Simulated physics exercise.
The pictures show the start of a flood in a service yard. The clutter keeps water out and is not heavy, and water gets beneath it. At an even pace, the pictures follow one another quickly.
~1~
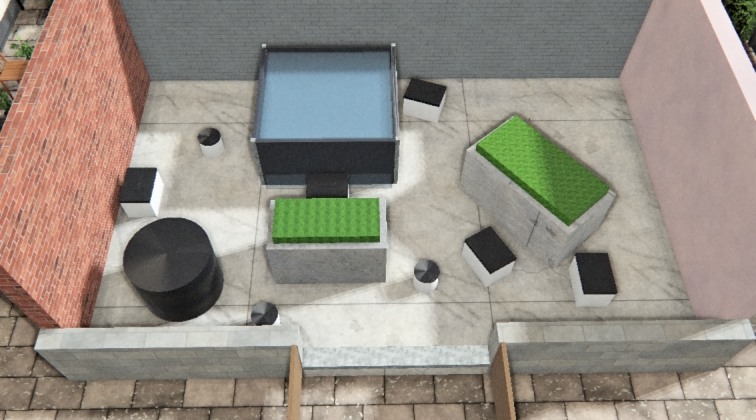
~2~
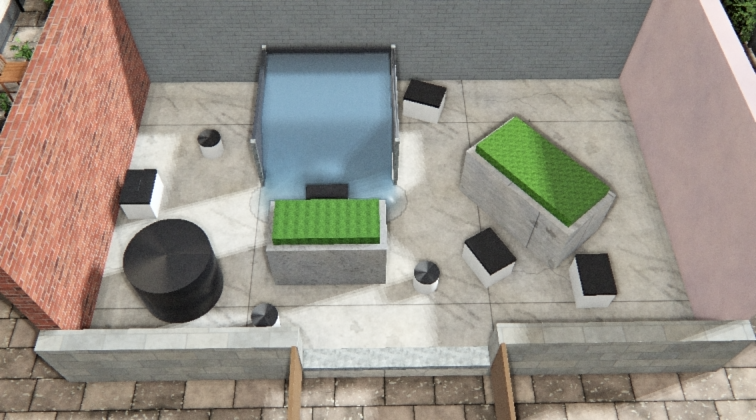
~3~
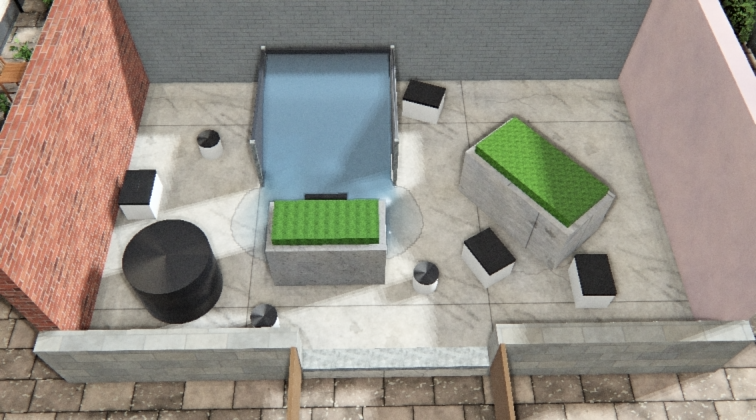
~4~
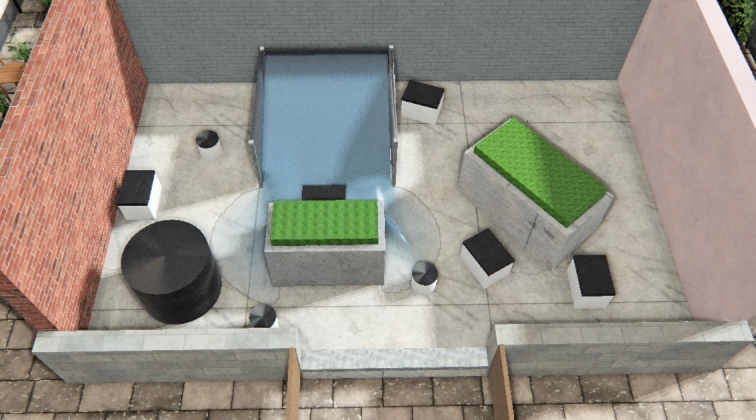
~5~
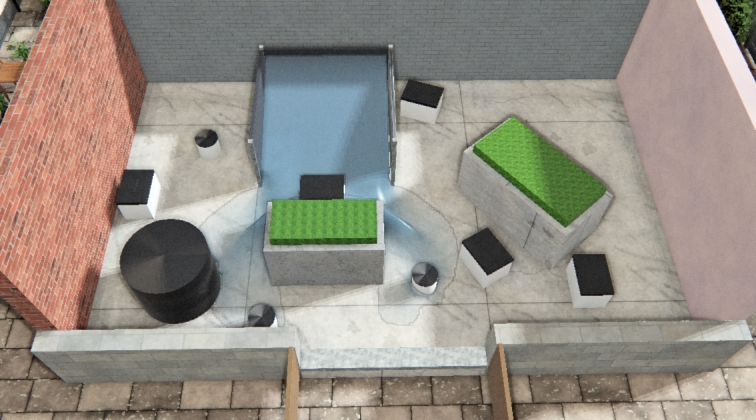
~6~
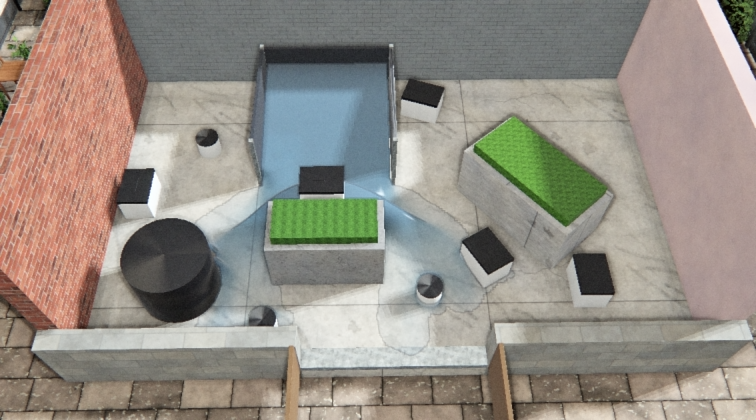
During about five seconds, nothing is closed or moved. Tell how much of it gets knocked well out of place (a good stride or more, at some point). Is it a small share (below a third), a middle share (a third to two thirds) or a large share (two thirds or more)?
A large share, two thirds or more.
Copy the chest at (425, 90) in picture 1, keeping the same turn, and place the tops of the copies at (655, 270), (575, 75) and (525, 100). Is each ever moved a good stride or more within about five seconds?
Taking them one at a time: Gets driven off, then remains close, then remains close.
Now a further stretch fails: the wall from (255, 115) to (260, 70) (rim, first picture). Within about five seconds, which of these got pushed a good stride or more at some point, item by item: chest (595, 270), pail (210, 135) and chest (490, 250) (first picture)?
The first: Never got that far; the second: Got that far; the third: Never got that far.
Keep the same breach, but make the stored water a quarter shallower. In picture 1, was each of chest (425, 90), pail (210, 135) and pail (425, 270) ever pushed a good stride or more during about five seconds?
In turn: Never so far, less than that, swept aside.
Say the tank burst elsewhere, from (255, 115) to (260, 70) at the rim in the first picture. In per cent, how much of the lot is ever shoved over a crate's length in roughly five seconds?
That should be close to 50 percent.
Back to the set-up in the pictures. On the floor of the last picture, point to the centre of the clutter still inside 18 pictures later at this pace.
Roughly at (388, 180).
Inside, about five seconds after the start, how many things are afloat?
1.
A moment on, 1 of 8 are well off their spots; 1 afloat.
Next, 5 of 8 are well off their spots; 1 afloat.
Later, 6 of 8 are well off their spots; 2 afloat.
In the end, 6 of 8 are well off their spots, and 6 have been at some point; 1 afloat.
